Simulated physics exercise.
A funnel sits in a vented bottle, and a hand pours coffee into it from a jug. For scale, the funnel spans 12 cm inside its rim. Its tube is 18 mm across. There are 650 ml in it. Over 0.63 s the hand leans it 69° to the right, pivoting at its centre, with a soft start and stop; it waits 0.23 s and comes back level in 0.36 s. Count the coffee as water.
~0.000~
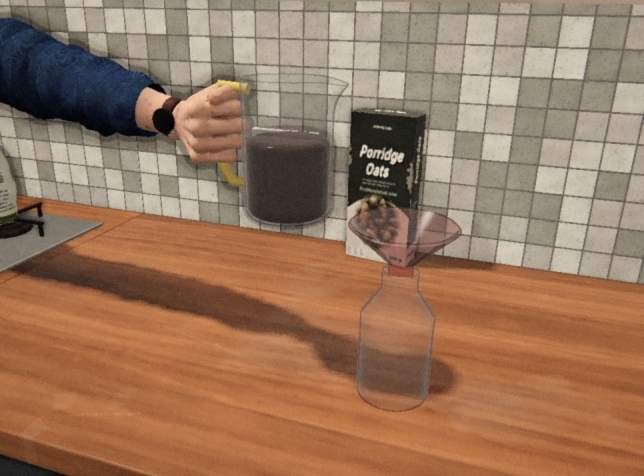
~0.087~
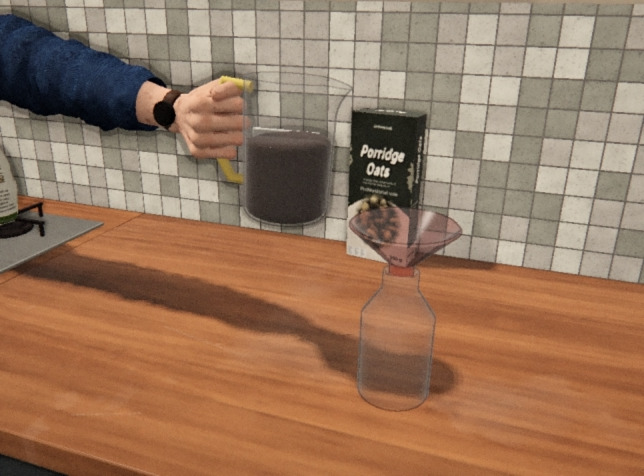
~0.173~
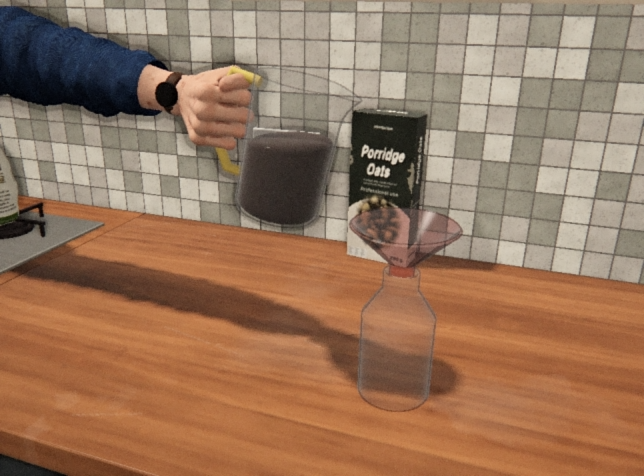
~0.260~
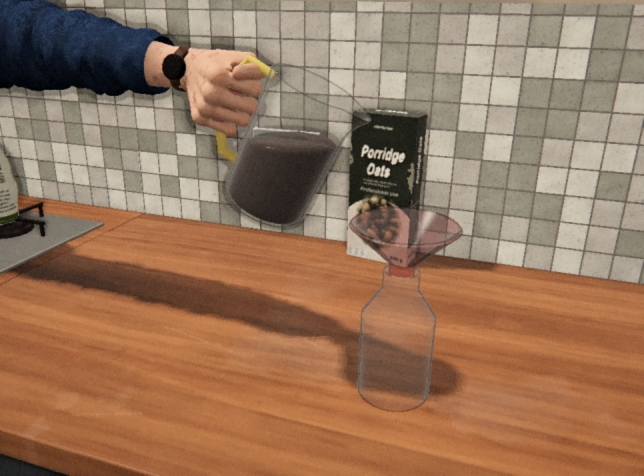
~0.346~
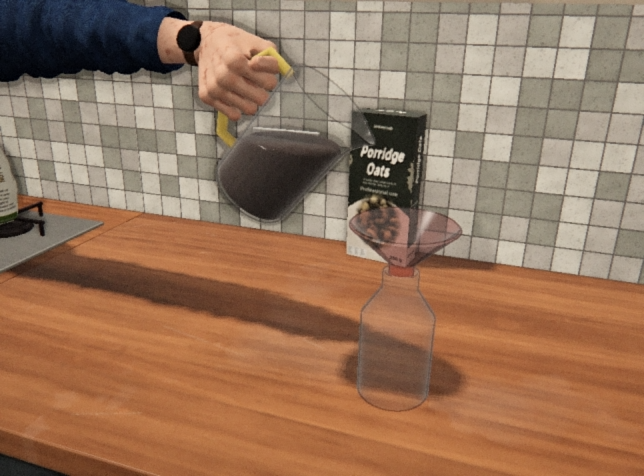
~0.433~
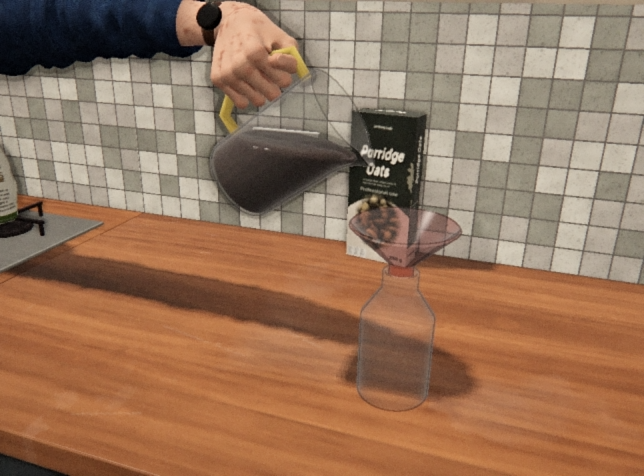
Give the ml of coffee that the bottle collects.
About 160 ml.
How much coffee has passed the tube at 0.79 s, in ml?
Close to 30 ml.
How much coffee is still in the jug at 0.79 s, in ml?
About 530 ml.
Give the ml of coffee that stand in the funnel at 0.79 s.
About 45 ml.
By 0.64 s the tilt is 69° and 0 ml has passed the tube, 15 ml is in the funnel, 605 ml in the jug and 0 ml has missed.
By 0.79 s the tilt is 69° and 25 ml has passed the tube, 45 ml is in the funnel, 530 ml in the jug and 0 ml has missed.
By 0.94 s the tilt is 61° and 60 ml has passed the tube, 70 ml is in the funnel, 470 ml in the jug and 0 ml has missed.
By 1.11 s the tilt is 14° and 80 ml has passed the tube, 70 ml is in the funnel, 455 ml in the jug and 25 ml has missed.
At rest 160 ml has passed the tube, 0 ml is in the funnel, 455 ml in the jug and 35 ml has missed.
